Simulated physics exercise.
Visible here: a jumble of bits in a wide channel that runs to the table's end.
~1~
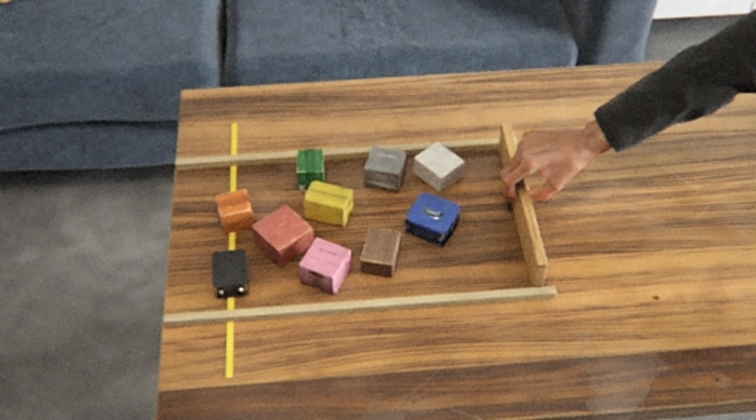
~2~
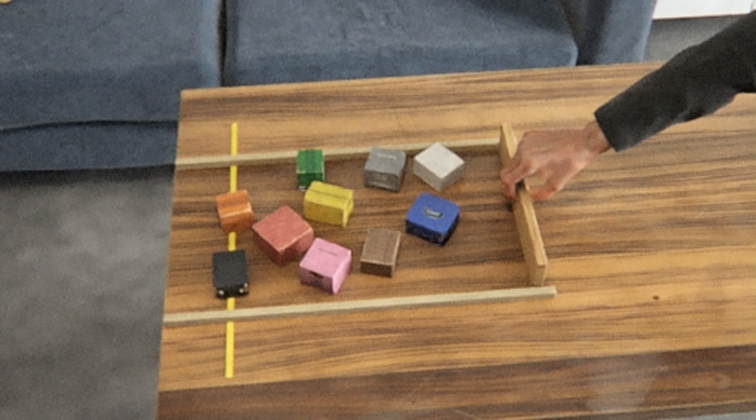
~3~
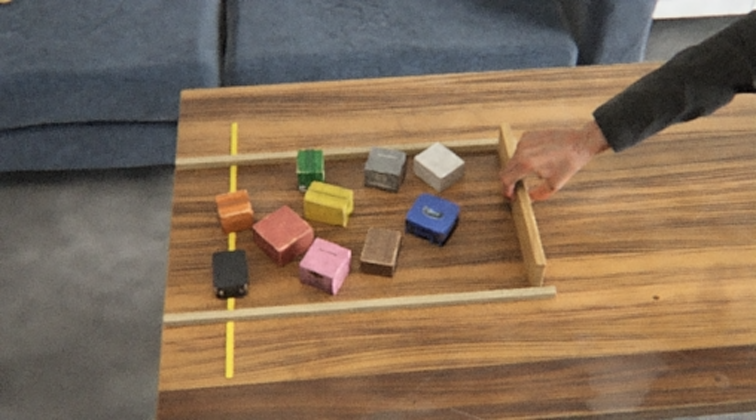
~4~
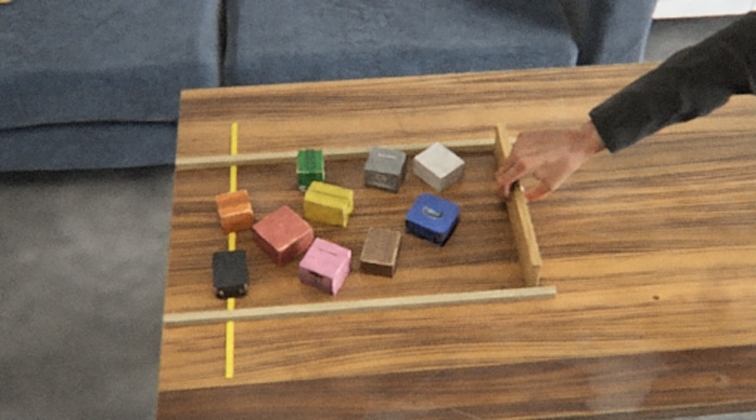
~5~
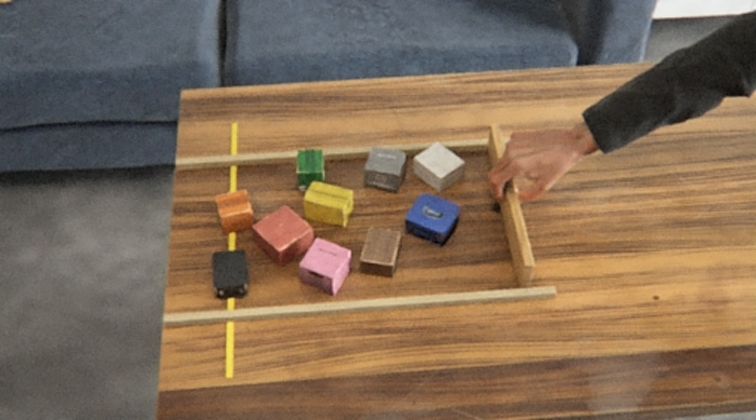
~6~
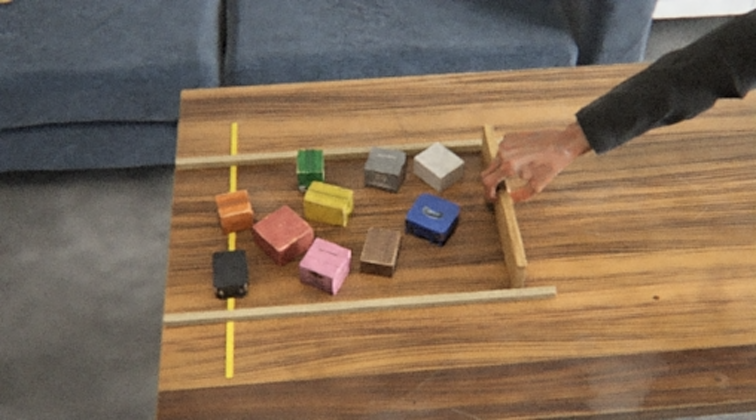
A hand slid a wooden board slowly a short way left between two rails on a table, while the colourful blocks and the black case near the yellow tape stayed still.
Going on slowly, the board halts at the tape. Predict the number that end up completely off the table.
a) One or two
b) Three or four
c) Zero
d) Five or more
Three or four (b).
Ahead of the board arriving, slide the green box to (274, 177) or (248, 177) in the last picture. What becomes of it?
In turn it goes down, then goes down.
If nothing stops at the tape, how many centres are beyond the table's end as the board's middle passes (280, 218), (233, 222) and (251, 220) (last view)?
0, 4 and 2.
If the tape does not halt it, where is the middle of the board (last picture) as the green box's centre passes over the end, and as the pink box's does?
The middle is at (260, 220) when it's the green box, and at (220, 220) when it's the pink box.
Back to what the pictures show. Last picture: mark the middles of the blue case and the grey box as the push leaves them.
Going in order: First (210, 236), then (180, 172).
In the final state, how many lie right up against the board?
The count in contact is 3.
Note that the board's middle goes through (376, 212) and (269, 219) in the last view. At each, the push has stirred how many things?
In order, the tallies are 7 and 10.
Soon after, none off yet; black case at rest near (231, 275); orange box at rest near (235, 212); red block at rest near (283, 236).
In the end, the number that fall off is three or four; gone, green box, red block, orange box and black case.
